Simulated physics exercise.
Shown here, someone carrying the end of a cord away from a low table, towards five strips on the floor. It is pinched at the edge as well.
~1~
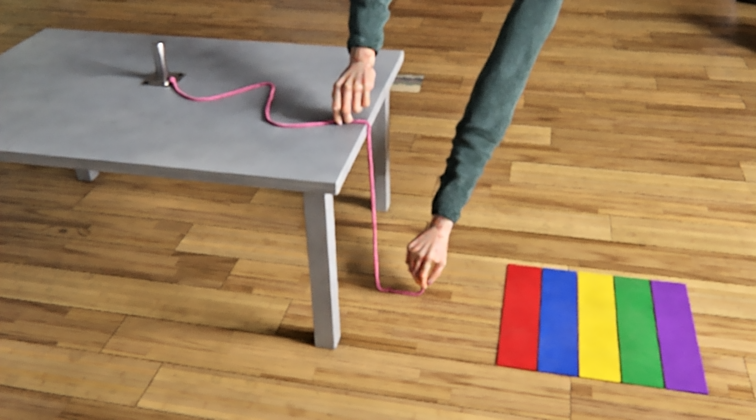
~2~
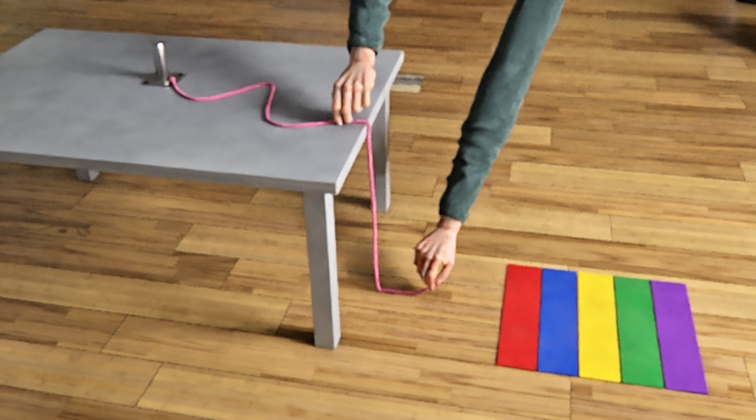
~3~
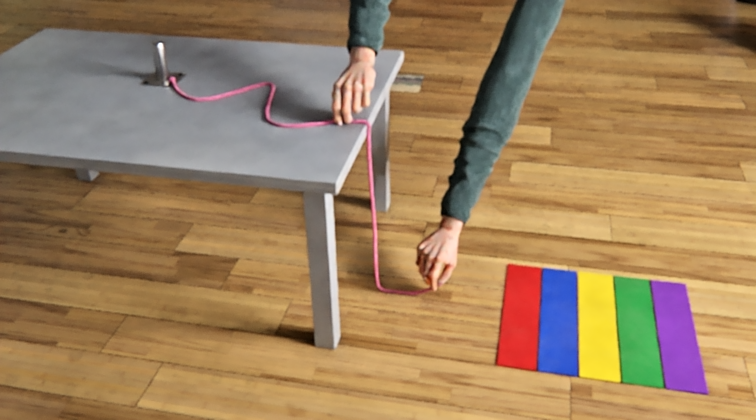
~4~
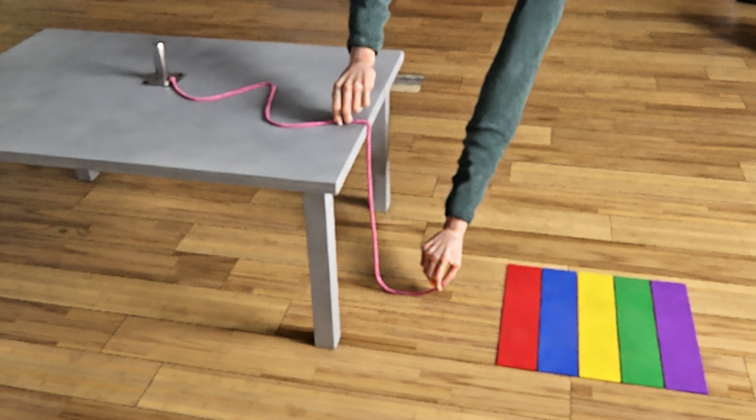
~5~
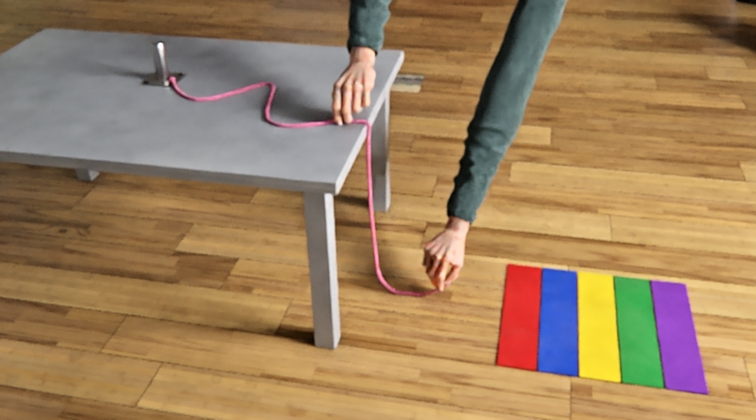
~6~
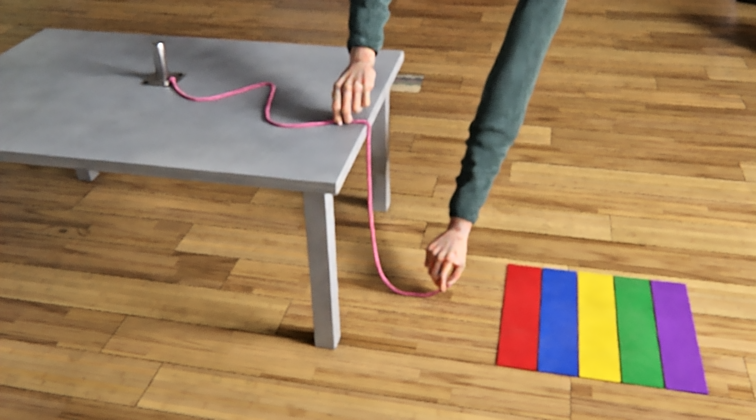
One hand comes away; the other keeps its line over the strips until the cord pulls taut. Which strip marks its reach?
The end stops over the purple strip.
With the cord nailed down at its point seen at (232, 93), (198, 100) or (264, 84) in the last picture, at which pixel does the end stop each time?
Near (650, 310), (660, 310) and (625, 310).
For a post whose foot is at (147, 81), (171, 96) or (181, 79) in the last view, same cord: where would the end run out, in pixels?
In that order: (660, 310), (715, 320) and (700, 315).
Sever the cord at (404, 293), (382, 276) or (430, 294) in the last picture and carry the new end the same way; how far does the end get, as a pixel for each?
The places are (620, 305), (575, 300) and (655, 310).
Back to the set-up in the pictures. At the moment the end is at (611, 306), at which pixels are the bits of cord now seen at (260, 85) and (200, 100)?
They go to (289, 95) and to (232, 86).
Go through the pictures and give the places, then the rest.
The first picture shows end (426, 284); red (518, 347); blue (558, 352); yellow (599, 358); green (641, 363); purple (683, 369).
The second picture shows end (434, 285); cord through (183, 95) (260, 85) (268, 117) (350, 122) (373, 199) (376, 273).
The third picture shows end (436, 285).
The fourth picture shows end (441, 286); cord through (183, 95) (260, 85) (268, 117) (350, 122) (371, 199) (377, 273).
The fifth picture shows end (443, 286).
The sixth picture shows end (445, 286); cord through (183, 95) (260, 85) (268, 117) (350, 122) (370, 199) (380, 273).
Soon after, end near (610, 306); over yellow.
Then, end near (655, 312); over green.
At full stretch, end near (681, 315); over purple. It gets as far as the purple strip.
